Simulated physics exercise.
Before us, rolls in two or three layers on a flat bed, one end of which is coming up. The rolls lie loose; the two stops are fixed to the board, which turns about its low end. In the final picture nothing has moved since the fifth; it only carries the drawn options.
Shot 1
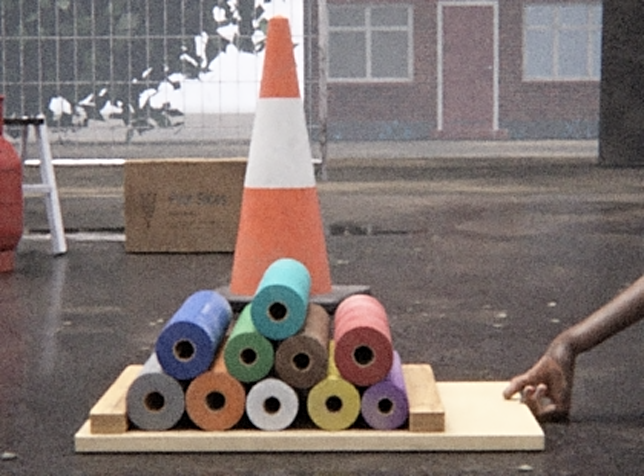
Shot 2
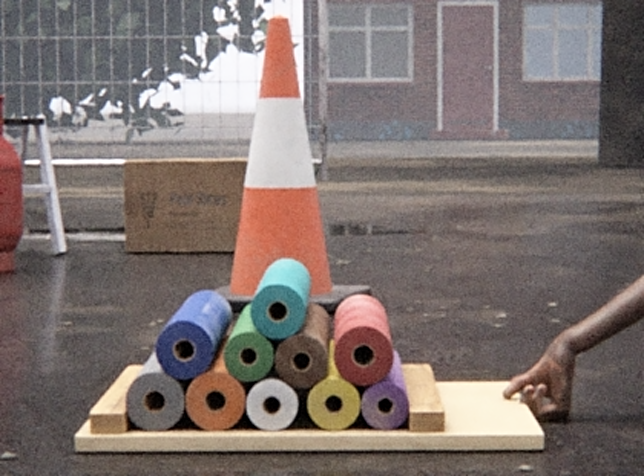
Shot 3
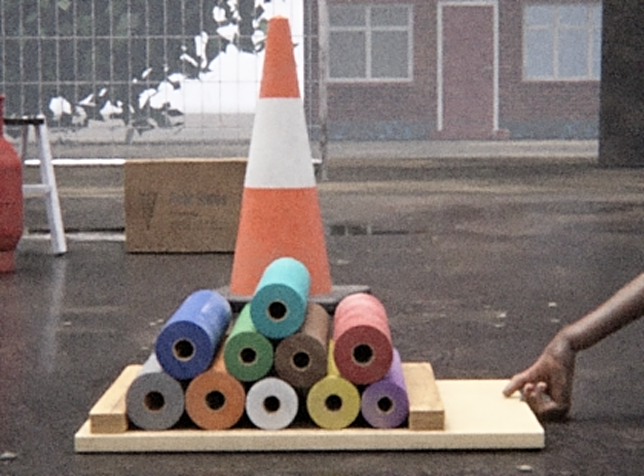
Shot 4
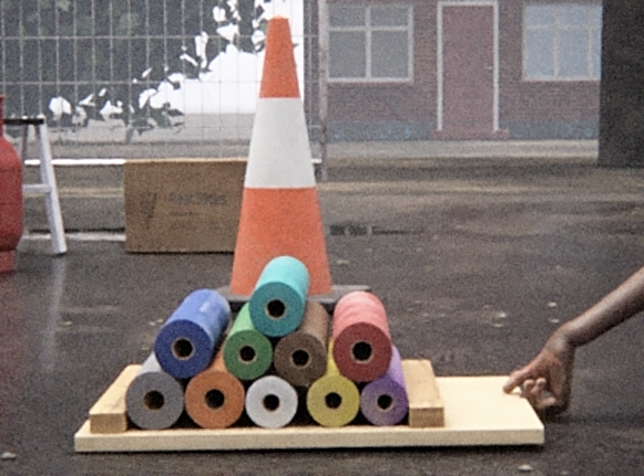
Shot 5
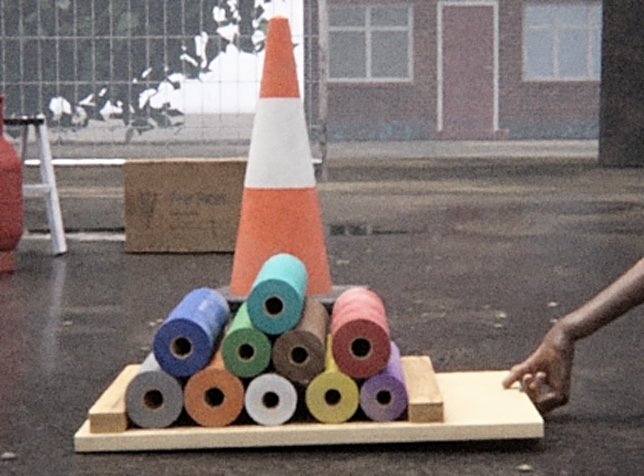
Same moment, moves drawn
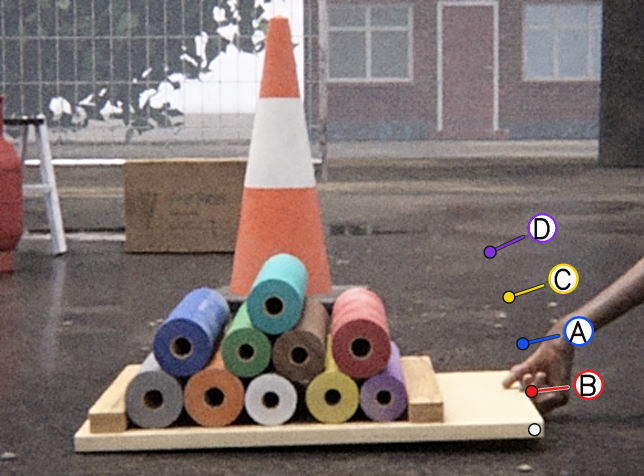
On a dark paved yard in front of a traffic cone, a wire fence and a brick building, coloured rolls sit stacked on a pale board, with a hand at its right end. The hand raises that end very slightly, and the rolls barely shift, keeping their layered arrangement.
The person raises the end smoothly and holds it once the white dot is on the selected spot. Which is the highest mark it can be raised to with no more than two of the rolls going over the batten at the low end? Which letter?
D is the limit.
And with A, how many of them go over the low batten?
The count is none.
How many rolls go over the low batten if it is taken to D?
At D the number is none.
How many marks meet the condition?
Four of them.
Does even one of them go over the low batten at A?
At A: No.
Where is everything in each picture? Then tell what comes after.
Grey roll (155, 401); orange roll (215, 401); white roll (272, 405), in the first picture.
White roll (272, 405); yellow roll (334, 404), in the second picture.
Board (312, 403); blue roll (184, 349), in the third picture.
Board (312, 401); grey roll (154, 400); orange roll (215, 399), in the fourth picture.
Board (312, 399); grey roll (153, 399); orange roll (214, 397), in the fifth picture.
On the copy, A at (523, 344); B at (531, 392); C at (509, 297); D at (490, 252); the white dot at (535, 430).
On D. First, board at 16°.
Then, board at 25°.
Finally, board at 25°, none over the low batten.
By contrast, A none over the low batten; B none over the low batten; C none over the low batten.
